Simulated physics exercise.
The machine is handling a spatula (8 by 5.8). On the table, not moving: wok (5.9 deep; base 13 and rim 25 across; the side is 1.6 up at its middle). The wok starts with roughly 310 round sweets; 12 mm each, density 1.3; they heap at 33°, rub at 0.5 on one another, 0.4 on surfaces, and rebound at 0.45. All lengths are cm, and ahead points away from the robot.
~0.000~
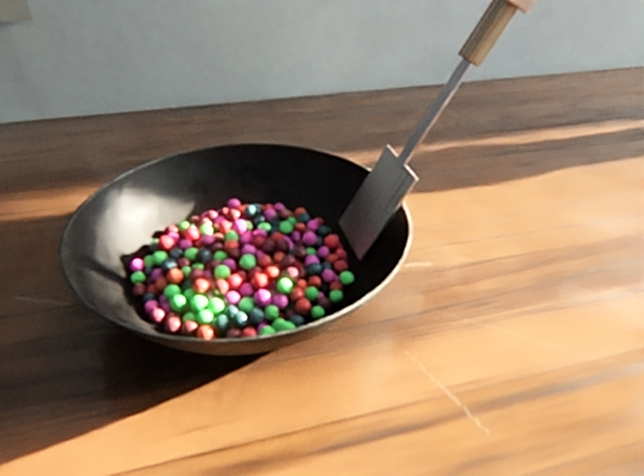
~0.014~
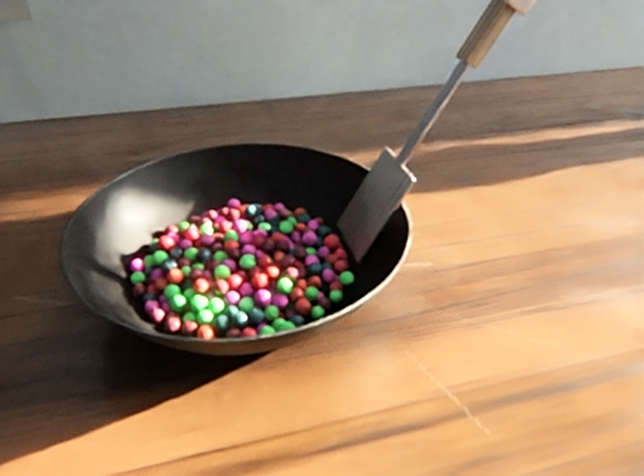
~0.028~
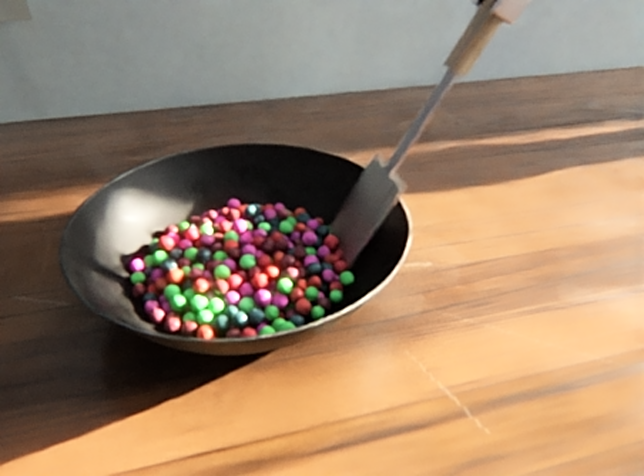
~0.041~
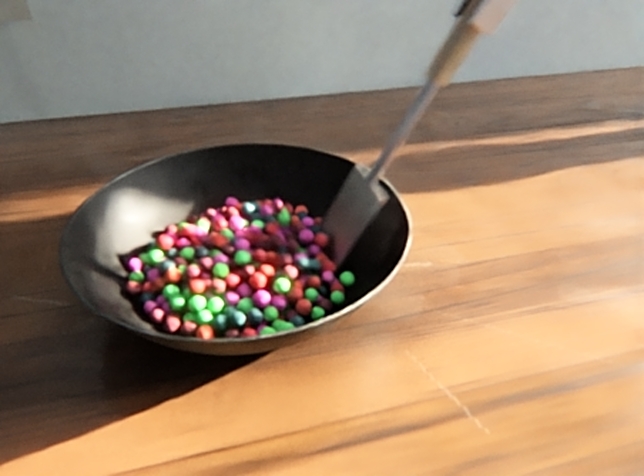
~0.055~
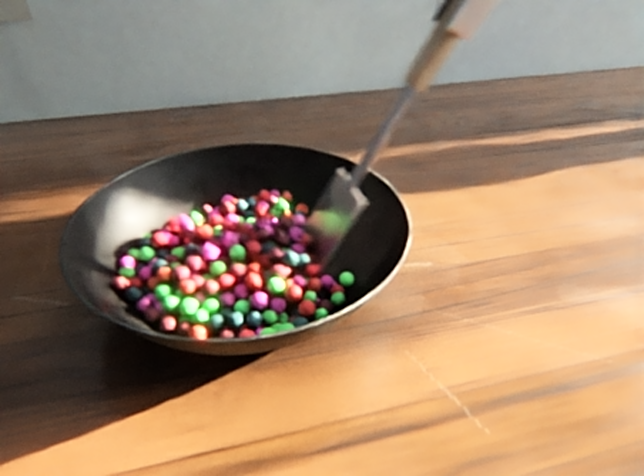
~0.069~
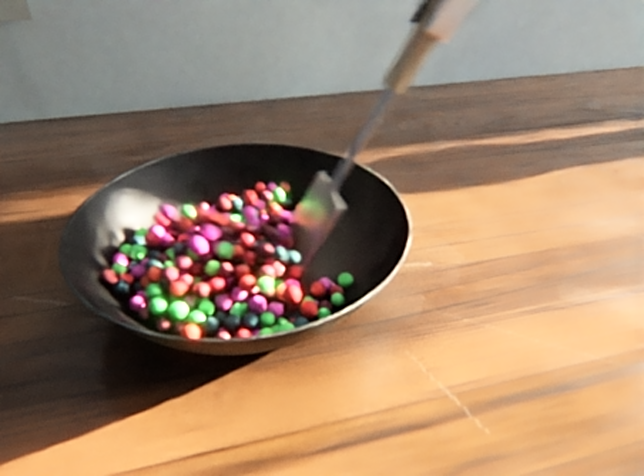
Colourful round sweets in a dark wok on a wooden table being pushed leftward by a spatula dipping in from the right.
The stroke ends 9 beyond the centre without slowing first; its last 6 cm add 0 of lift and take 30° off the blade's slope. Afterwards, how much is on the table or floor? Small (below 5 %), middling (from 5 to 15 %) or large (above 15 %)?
Answer: Large; above 15 % of the round sweets finish on the table or floor.
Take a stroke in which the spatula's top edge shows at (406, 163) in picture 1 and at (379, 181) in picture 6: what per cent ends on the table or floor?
Some 0 per cent.
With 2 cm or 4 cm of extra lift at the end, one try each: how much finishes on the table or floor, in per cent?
Some 25 and 25 per cent.
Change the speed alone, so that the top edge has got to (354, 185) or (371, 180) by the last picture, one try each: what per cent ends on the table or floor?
About 10 and 5 per cent.
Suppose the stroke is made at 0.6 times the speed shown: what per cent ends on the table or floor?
About 5 per cent.
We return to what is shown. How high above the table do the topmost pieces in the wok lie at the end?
Some 6.0 cm.
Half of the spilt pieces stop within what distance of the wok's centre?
Roughly 24 cm.
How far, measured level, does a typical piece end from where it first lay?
Roughly 5 cm.
By 0.10 s, sloping 60°, highest piece 9 above the table; 309 in the wok.
By 0.14 s, sloping 51°, highest piece 11 above the table; 308 in the wok, 1 on the blade or in flight.
By 0.35 s, sloping 30°, highest piece 8 above the table; 243 in the wok, 30 on the table or floor, 36 on the blade or in flight.
By 1.40 s, sloping 30°, highest piece 7 above the table; 243 in the wok, 66 on the table or floor.
Final count, 243 in the wok, 66 on the table or floor. That is 21 % on the table or floor.
